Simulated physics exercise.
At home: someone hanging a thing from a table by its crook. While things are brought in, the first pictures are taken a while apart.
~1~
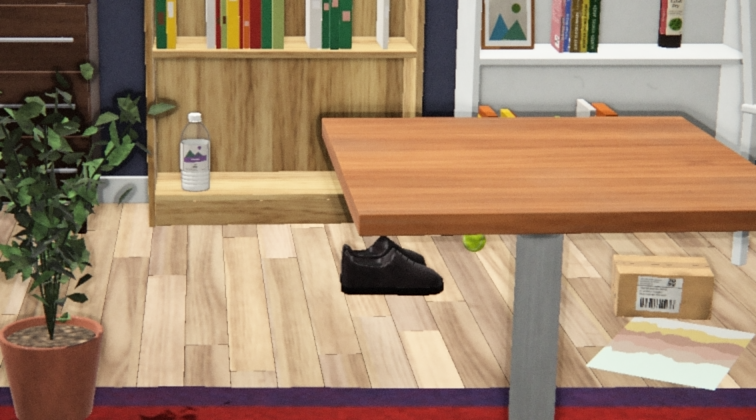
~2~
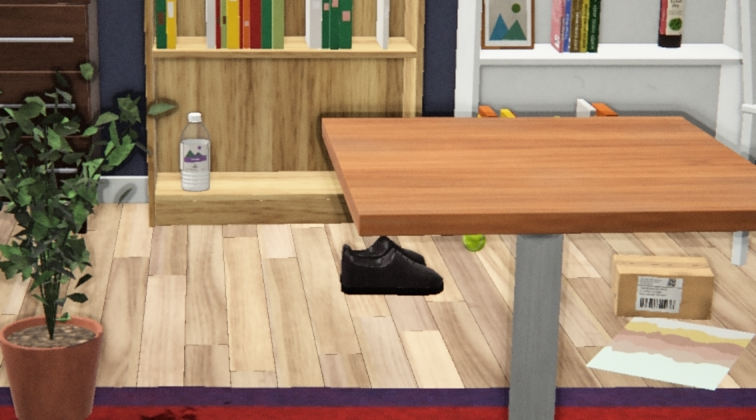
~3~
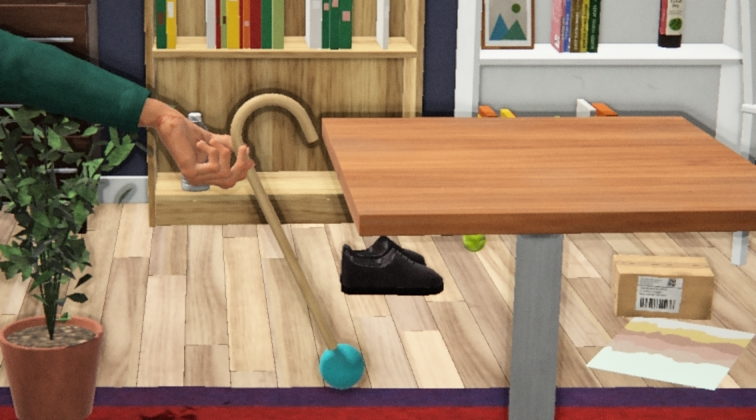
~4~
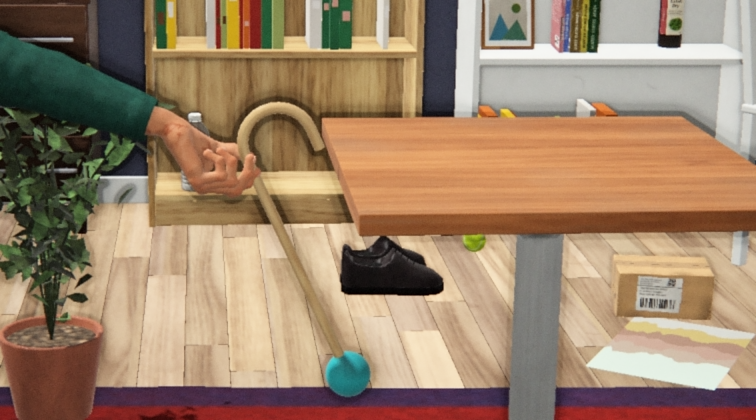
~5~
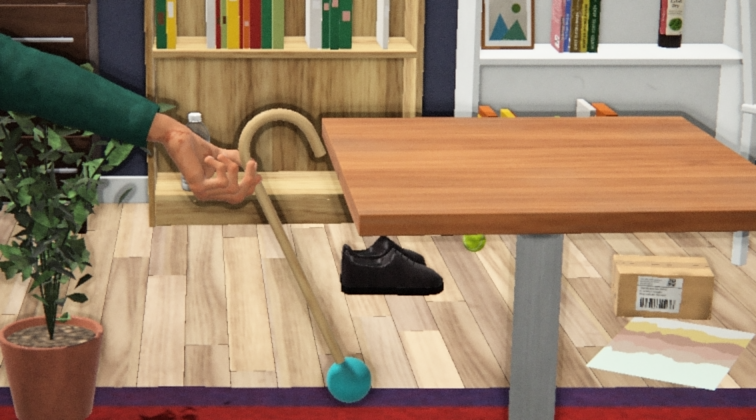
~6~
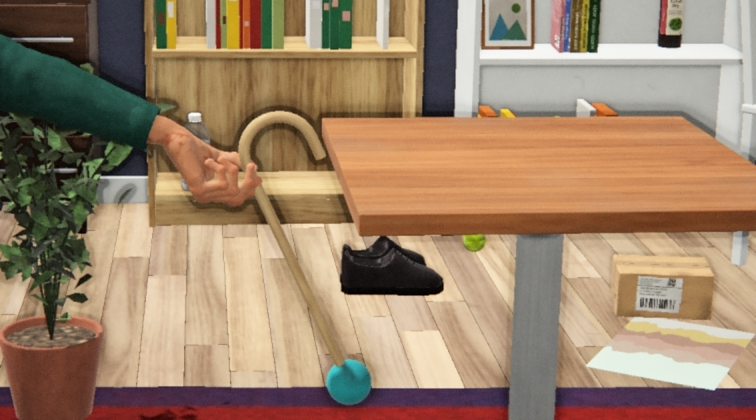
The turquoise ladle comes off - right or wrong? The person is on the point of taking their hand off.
Right.
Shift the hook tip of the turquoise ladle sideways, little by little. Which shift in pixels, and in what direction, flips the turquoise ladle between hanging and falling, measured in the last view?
Rightward, near 16 pixels.
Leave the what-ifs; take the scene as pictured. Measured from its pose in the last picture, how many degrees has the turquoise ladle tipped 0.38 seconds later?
I reckon it's near 10°.
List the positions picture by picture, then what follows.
In the first picture, table (544, 168).
In the second picture, table (544, 168).
In the third picture, still on the way; turquoise ladle (313, 241); table (544, 168).
In the fourth picture, still on the way; turquoise ladle (319, 250); table (544, 168).
In the fifth picture, still on the way; turquoise ladle (320, 256); table (544, 168).
In the sixth picture, in place, still held; turquoise ladle (320, 258); table (544, 168).
Then, 0.38 s on from there, turquoise ladle at the bottom.
In the end, the turquoise ladle slips off.
